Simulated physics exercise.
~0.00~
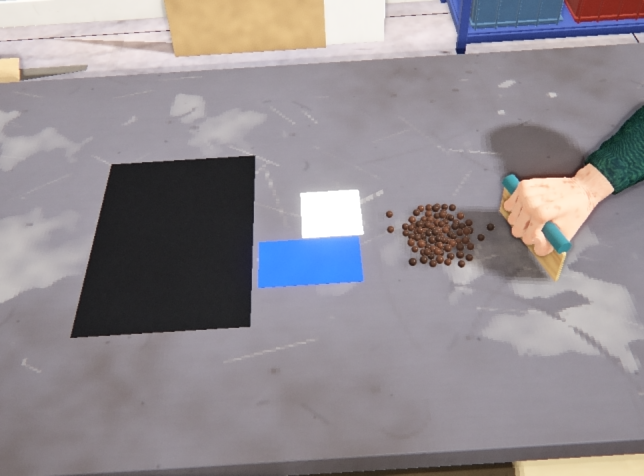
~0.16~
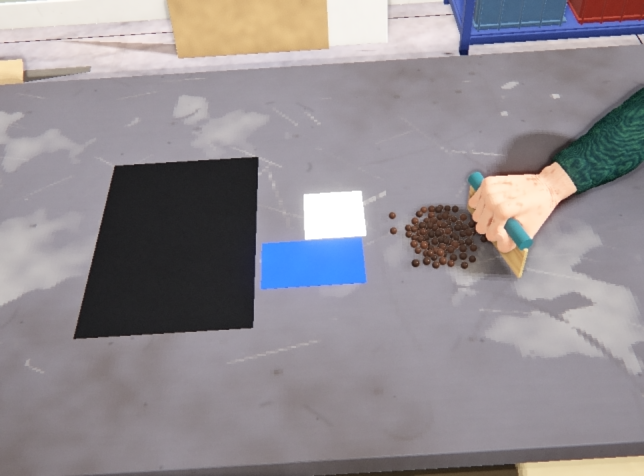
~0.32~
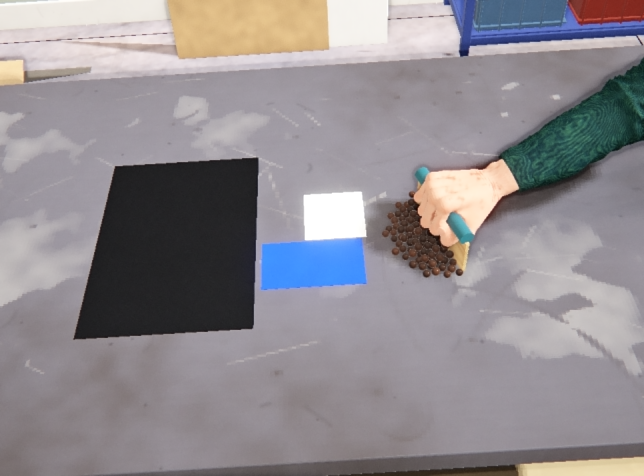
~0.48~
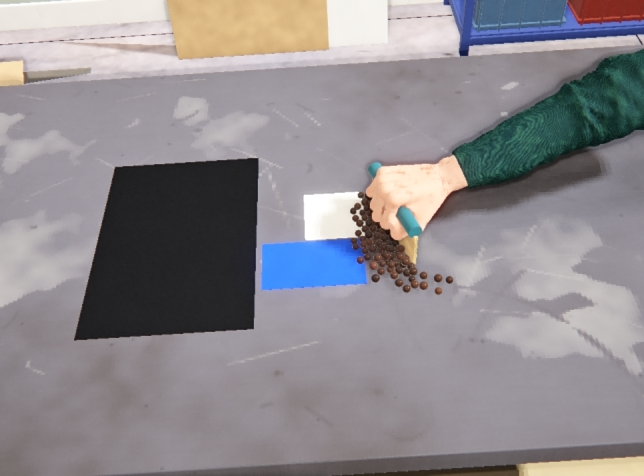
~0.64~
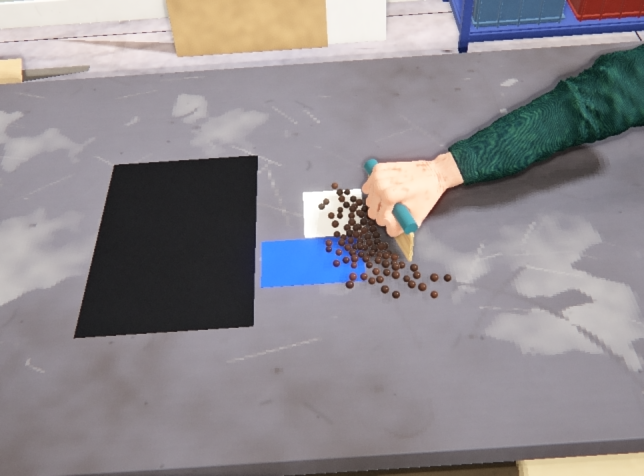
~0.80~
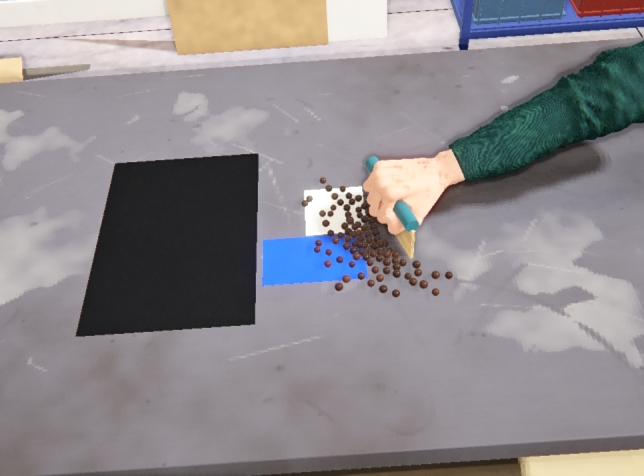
A hand in a green sleeve pushed a pile of brown chocolate balls leftwards across a grey table with a scraper, then stopped, and the balls spread out over parts of the white and blue sheets, with many still on the bare surface.
